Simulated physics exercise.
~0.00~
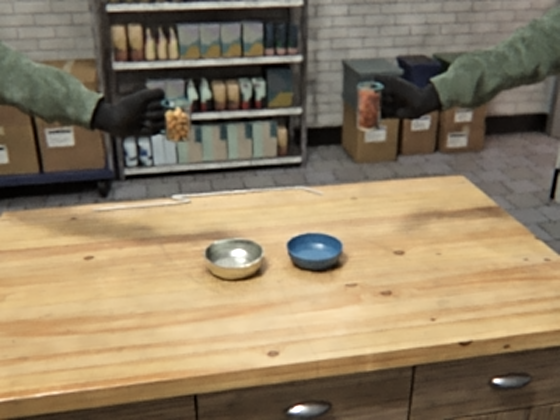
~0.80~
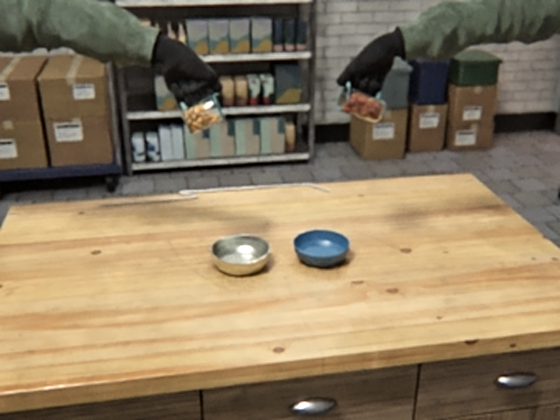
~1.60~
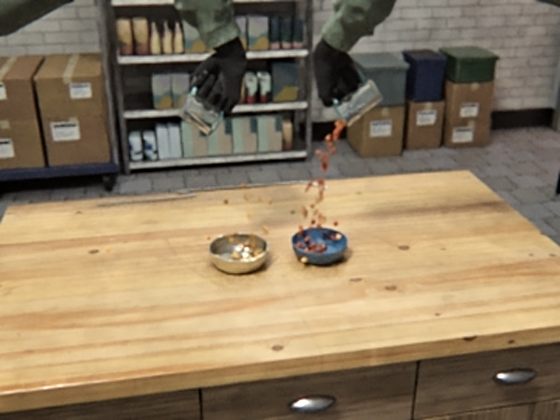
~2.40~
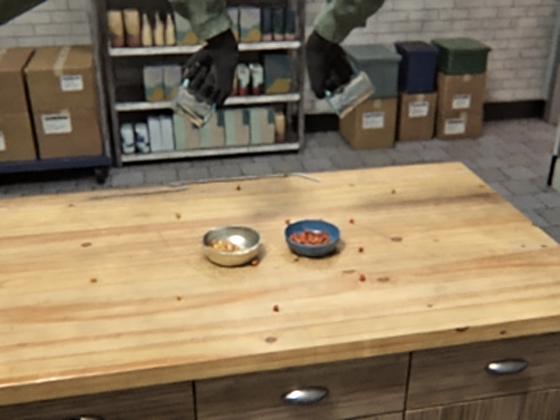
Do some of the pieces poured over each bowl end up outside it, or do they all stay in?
Some pieces get away from both bowls. Several miss or leave the silvery bowl on the left, and several do the same at the blue bowl on the right.
Two gloved hands tip cups of small pieces over two bowls, scattering some on the table.
